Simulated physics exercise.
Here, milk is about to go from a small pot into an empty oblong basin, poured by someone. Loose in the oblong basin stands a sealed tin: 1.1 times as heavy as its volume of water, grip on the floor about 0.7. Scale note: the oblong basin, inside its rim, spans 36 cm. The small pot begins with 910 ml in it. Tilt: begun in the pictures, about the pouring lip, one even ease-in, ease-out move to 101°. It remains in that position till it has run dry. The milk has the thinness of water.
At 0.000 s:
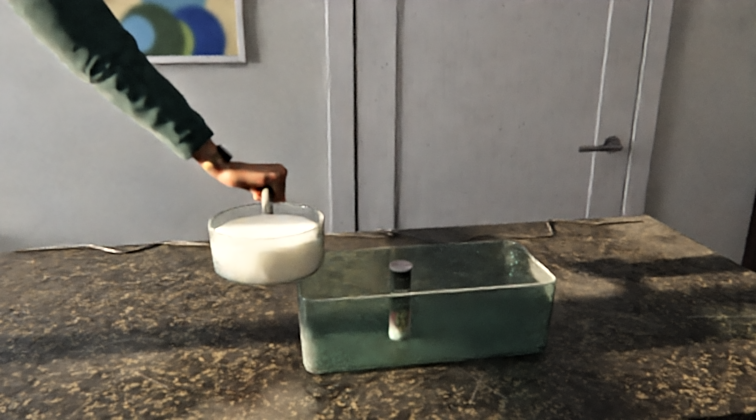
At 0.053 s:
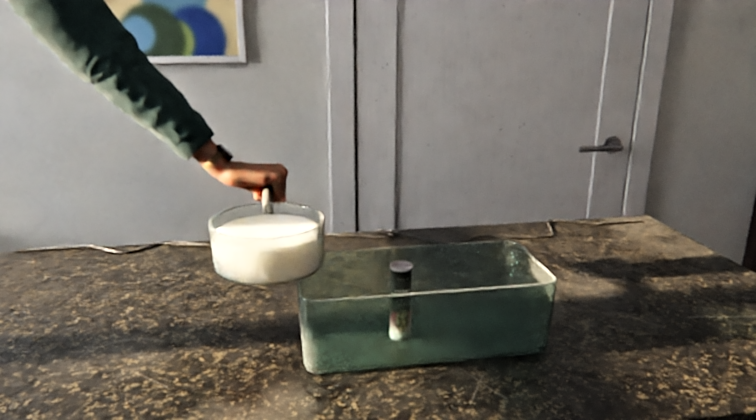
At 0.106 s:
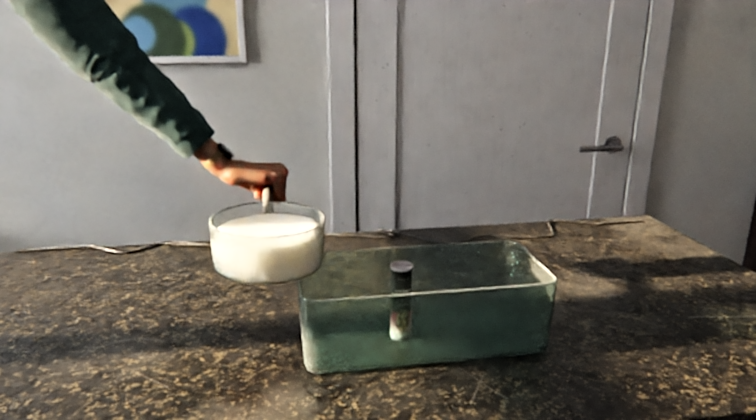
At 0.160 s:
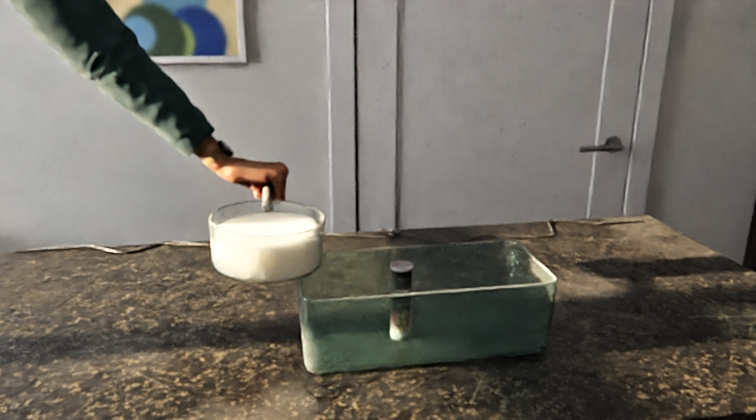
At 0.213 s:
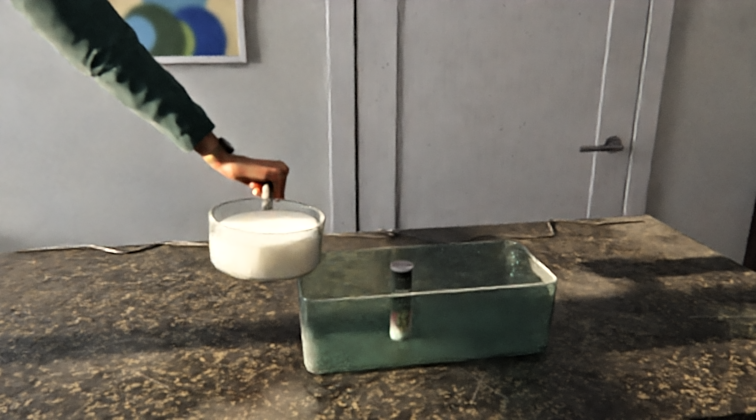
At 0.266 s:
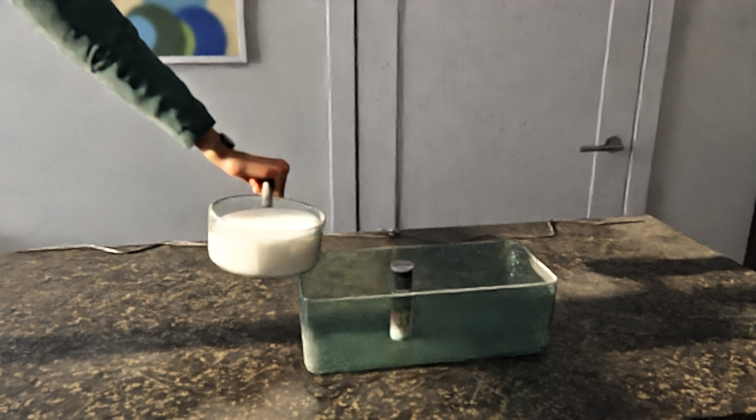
In this clip, a hand at the end of a dark green sleeve holds a small glass pot of milk beside an oblong glass basin with a dark-topped tin standing inside, and slowly tilts the pot slightly toward the right.
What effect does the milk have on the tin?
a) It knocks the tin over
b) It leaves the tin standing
a, it knocks the tin over.
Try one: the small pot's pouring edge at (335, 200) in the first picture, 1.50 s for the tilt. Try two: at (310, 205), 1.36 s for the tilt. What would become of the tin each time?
The tin stays vertical the first time and overturns the second time.
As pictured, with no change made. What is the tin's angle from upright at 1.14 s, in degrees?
Looks like some 15 degrees from vertical upright.
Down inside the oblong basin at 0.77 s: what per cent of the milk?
Around 10%.
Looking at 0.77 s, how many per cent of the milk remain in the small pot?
Near 64 in a hundred.
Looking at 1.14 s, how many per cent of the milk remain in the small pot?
Share remaining: Approx. 12 %.
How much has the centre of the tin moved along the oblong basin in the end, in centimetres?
The tin's middle ends up about 8.0 cm along the basin.
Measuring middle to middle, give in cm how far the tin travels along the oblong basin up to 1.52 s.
Around 8 centimetres.
By 0.77 s the tilt is 56° and 64 per cent is still to pour; the tin stands where it began.
By 1.14 s the tilt is 90° and 13 per cent is still to pour; the tin leans 16°.
By 1.52 s the tilt is 101° and 1 per cent is still to pour; the tin lies on its side.
By 1.94 s the tilt is 101° and 0 per cent is still to pour; the tin lies on its side.
At rest the tin lies on its side.
